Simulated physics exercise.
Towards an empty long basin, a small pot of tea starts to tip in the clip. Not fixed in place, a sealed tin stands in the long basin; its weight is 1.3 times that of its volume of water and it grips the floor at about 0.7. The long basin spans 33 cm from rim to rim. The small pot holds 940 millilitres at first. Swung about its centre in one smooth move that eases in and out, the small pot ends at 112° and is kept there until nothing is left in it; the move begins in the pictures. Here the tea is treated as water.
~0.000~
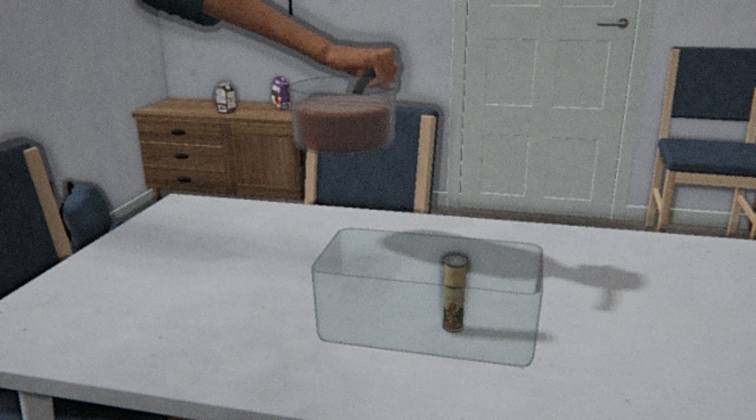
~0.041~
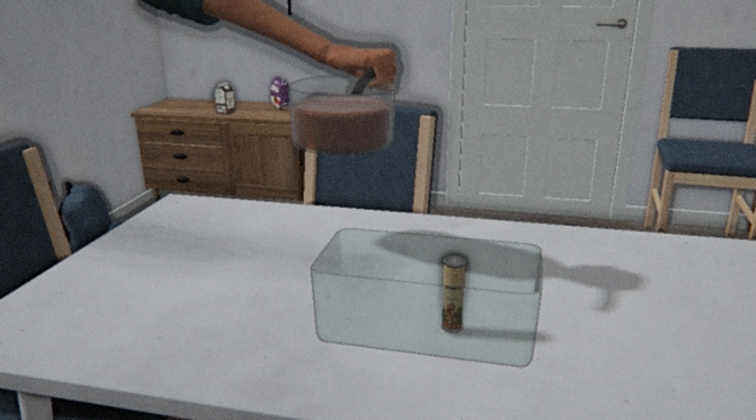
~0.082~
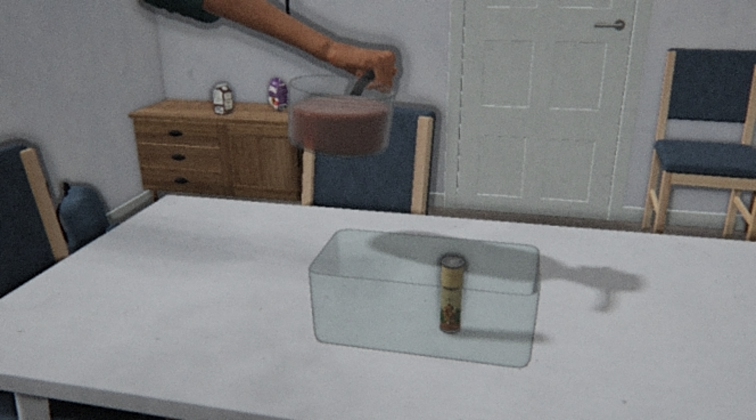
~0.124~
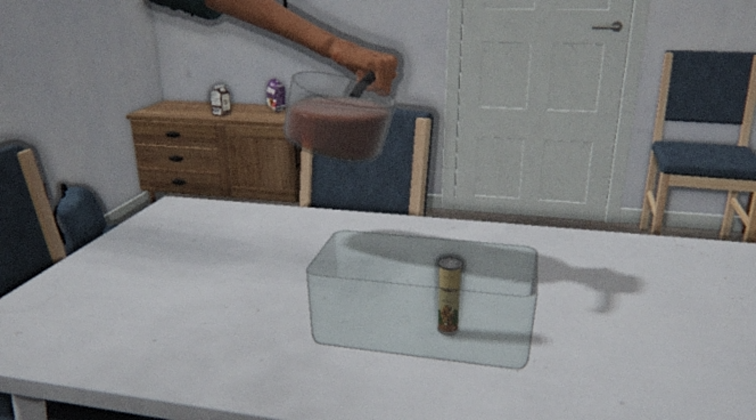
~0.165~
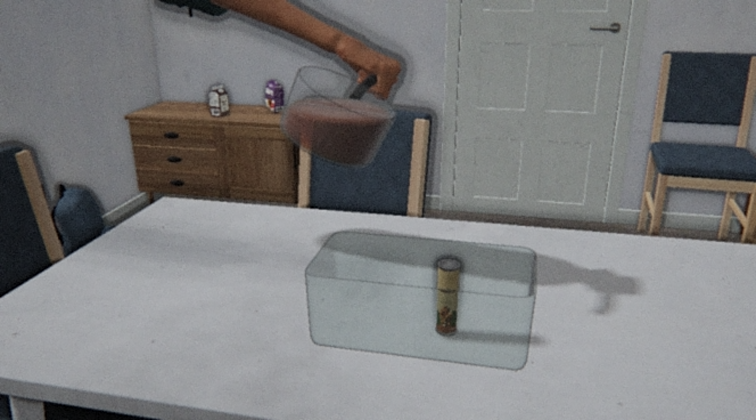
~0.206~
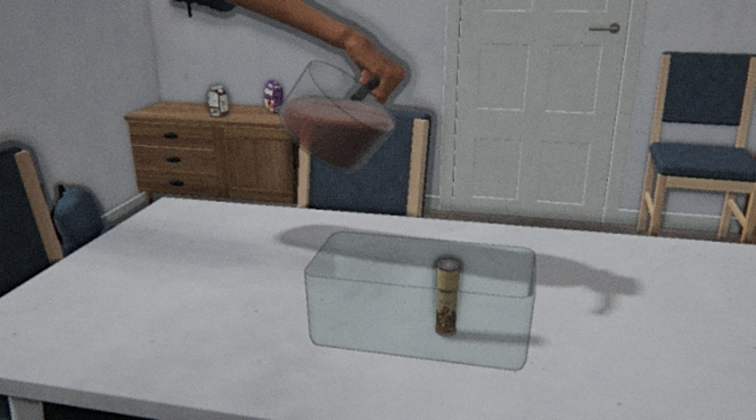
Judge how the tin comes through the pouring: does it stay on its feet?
It tilts over.
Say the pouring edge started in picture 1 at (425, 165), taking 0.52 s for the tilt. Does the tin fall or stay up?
Then the tin remains standing.
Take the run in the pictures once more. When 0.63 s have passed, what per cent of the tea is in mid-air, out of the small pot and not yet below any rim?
Around 12 per cent of the liquid is in flight.
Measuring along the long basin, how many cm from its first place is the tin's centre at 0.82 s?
Close to 2 cm.
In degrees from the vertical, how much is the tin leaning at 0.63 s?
Tilt: Around 0°.
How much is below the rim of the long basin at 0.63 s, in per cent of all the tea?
Close to 84 in a hundred.
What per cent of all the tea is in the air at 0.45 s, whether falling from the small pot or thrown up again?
Near 64 per cent at that time.
After 0.45 s the tilt is 107° and 25 per cent is still to pour; the tin stands where it began.
After 0.63 s the tilt is 112° and 4 per cent is still to pour; the tin stands 2 cm from where it began.
After 0.82 s the tilt is 112° and 0 per cent is still to pour; the tin leans 5°.
After 1.02 s the tilt is 112° and 0 per cent is still to pour; the tin leans 21°.
In the end the tin lies on its side.
